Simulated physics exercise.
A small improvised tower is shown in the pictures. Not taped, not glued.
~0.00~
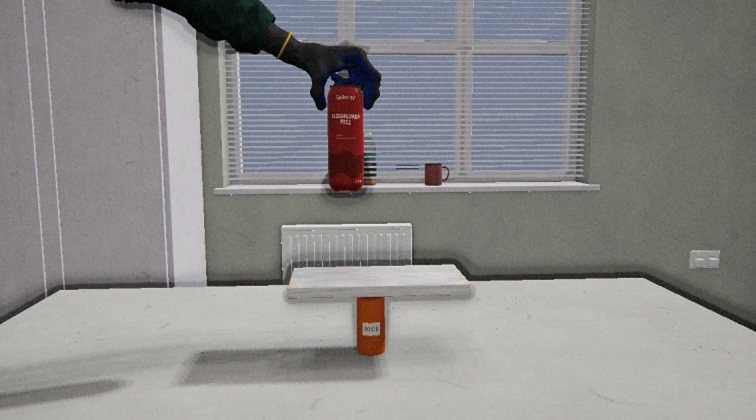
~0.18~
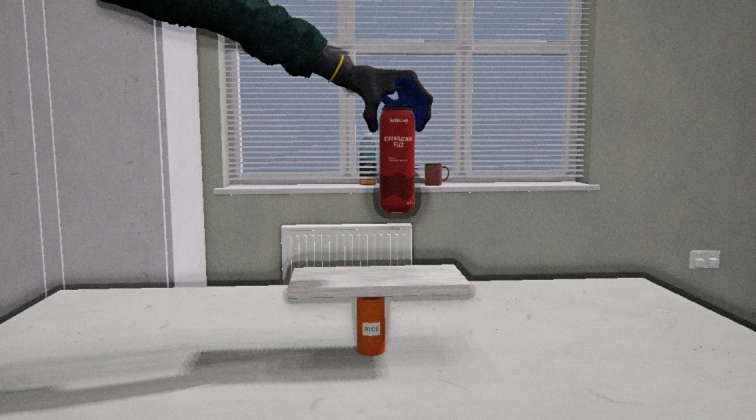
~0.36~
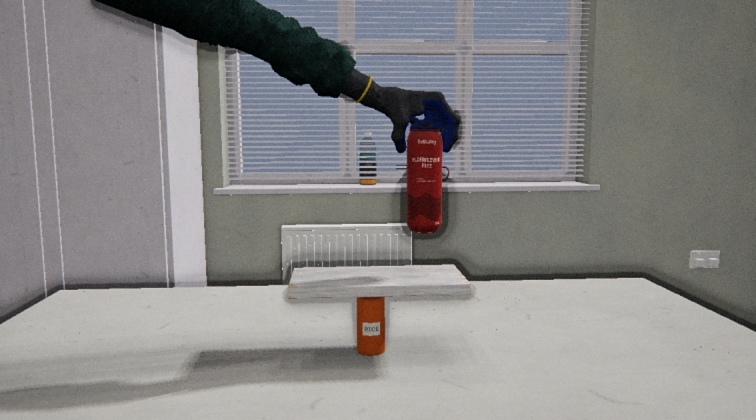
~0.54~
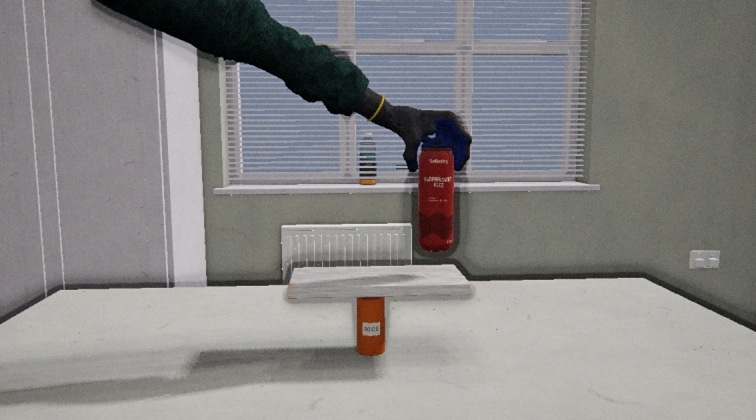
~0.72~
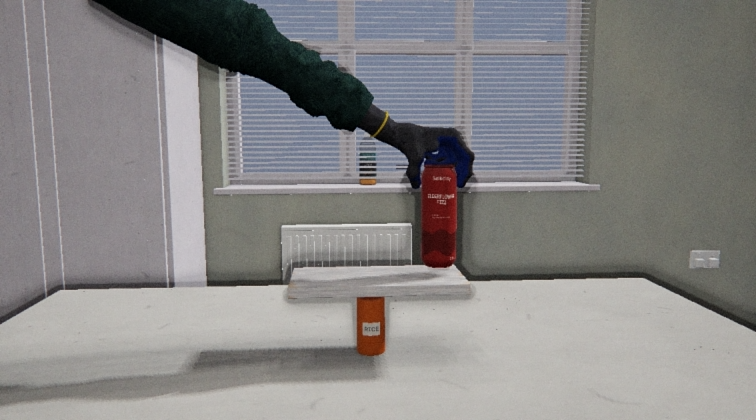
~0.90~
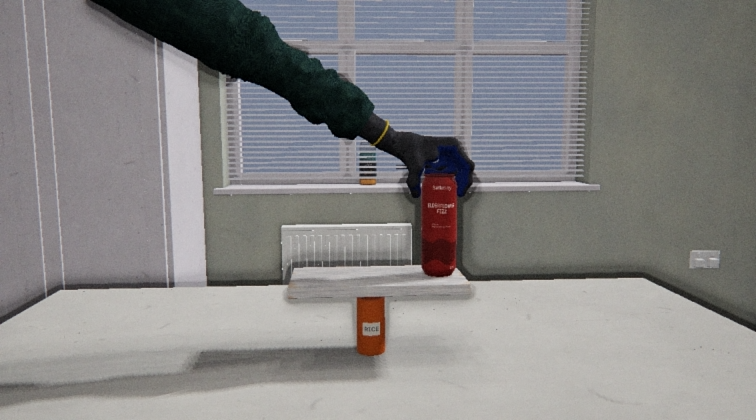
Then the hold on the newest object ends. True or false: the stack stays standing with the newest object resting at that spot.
False.
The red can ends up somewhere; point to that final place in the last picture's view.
I'd point to roughly (509, 331).
Around 1.30 s, red can now fallen; white board rocked 51° from its first pose.
Around 1.40 s, white board rocked 59° from its first pose.
Around 1.60 s, white board now fallen; orange shaker rocked 50° from its first pose.
Around 1.80 s, orange shaker now fallen.
Finally (2.0 s), fallen, red can, white board and orange shaker. Final places as the last picture's camera would see them, red can near (509, 332). The stack loses its balance.
